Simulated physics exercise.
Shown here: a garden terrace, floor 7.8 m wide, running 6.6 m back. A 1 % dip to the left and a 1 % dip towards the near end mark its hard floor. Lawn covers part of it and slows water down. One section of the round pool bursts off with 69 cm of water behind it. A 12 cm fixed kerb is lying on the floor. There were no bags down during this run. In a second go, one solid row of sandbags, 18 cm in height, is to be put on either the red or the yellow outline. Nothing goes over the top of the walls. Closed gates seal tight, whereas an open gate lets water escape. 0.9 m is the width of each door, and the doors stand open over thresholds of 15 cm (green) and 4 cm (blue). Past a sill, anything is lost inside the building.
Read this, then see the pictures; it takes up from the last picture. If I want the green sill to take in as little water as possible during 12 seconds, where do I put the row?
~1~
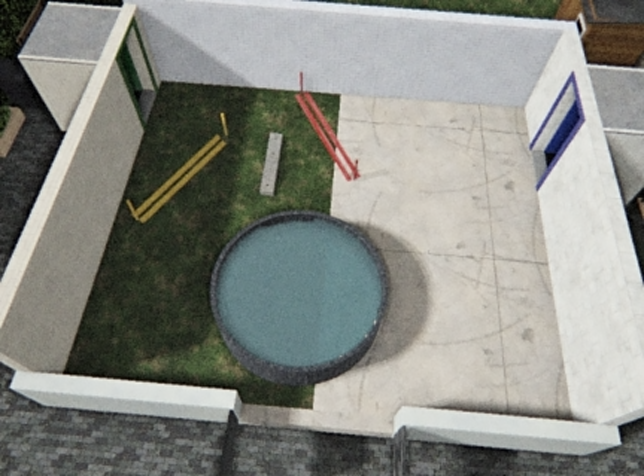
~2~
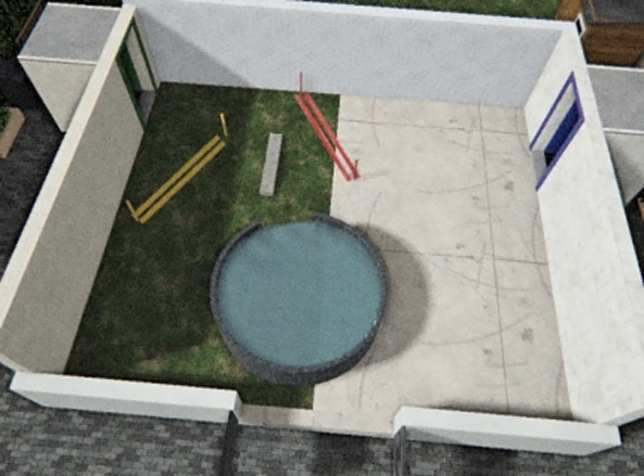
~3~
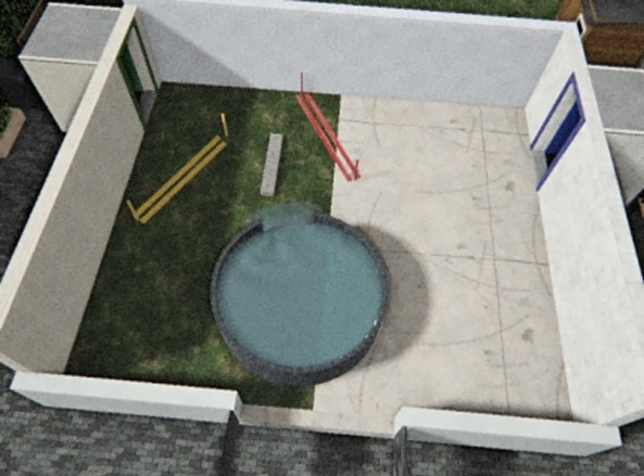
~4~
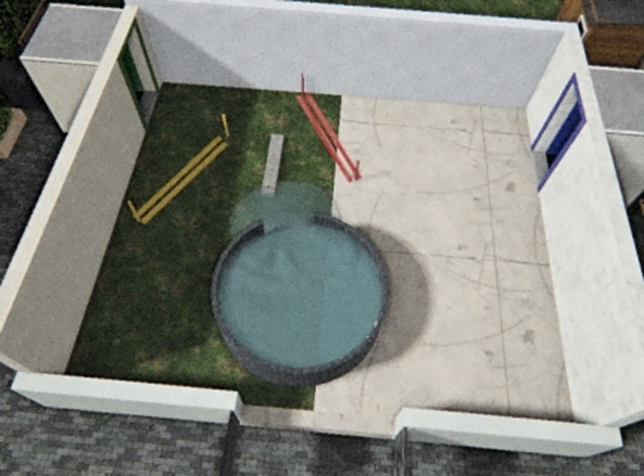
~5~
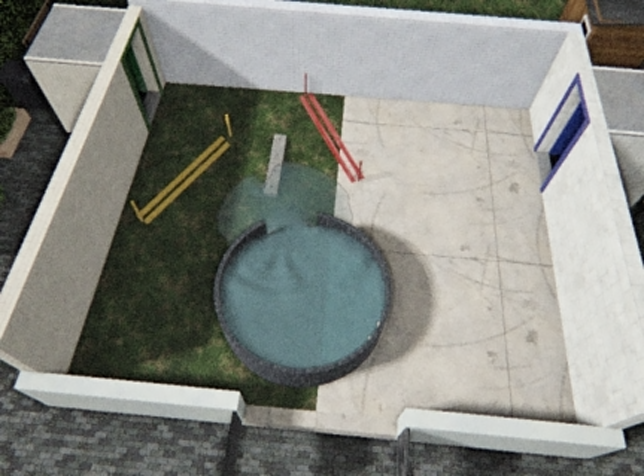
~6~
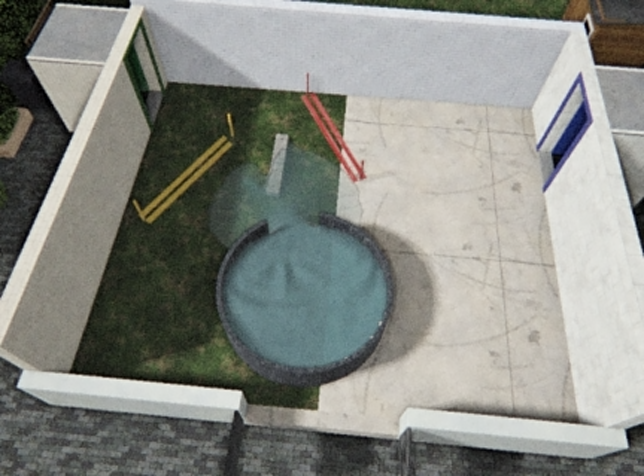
Put it on the yellow mark.
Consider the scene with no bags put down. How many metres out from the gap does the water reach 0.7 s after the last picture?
3.4 m.
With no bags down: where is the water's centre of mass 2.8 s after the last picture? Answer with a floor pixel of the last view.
Centre estimate: Near (293, 225).
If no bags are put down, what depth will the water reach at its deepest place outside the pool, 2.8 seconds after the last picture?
Roughly 26 cm.
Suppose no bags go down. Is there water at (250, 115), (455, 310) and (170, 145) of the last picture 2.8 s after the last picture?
Taking them in order, they'd be swamped, spared and swamped.
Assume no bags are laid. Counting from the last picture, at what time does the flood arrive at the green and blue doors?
Green 1.8 s, blue 3.8 s.
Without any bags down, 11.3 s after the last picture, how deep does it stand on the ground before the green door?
Depth: Approx. 9.0 cm.
Then, 0.7 s after the last picture water covers 20 % of the floor and is deepest (36 cm) near (298, 233) in the run without bags; in at the green door, 0 L with no bags, 0 L with the row on red, 0 L on yellow.
Then, 1.5 s after the last picture water covers 35 % of the floor and is deepest (32 cm) near (298, 233) in the run without bags; in at the green door, 0 L with no bags, 0 L with the row on red, 0 L on yellow.
Then, 2.8 s after the last picture water covers 45 % of the floor and is deepest (26 cm) near (298, 233) in the run without bags; in at the green door, 0 L with no bags, 2 L with the row on red, 0 L on yellow.
Then, 6.3 s after the last picture water covers 75 % of the floor and is deepest (16 cm) near (274, 198) in the run without bags; in at the green door, 6 L with no bags, 47 L with the row on red, 0 L on yellow.
Then, 11.3 s after the last picture water covers 100 % of the floor and is deepest (14 cm) near (66, 385) in the run without bags; in at the green door, 7 L with no bags, 49 L with the row on red, 0 L on yellow.
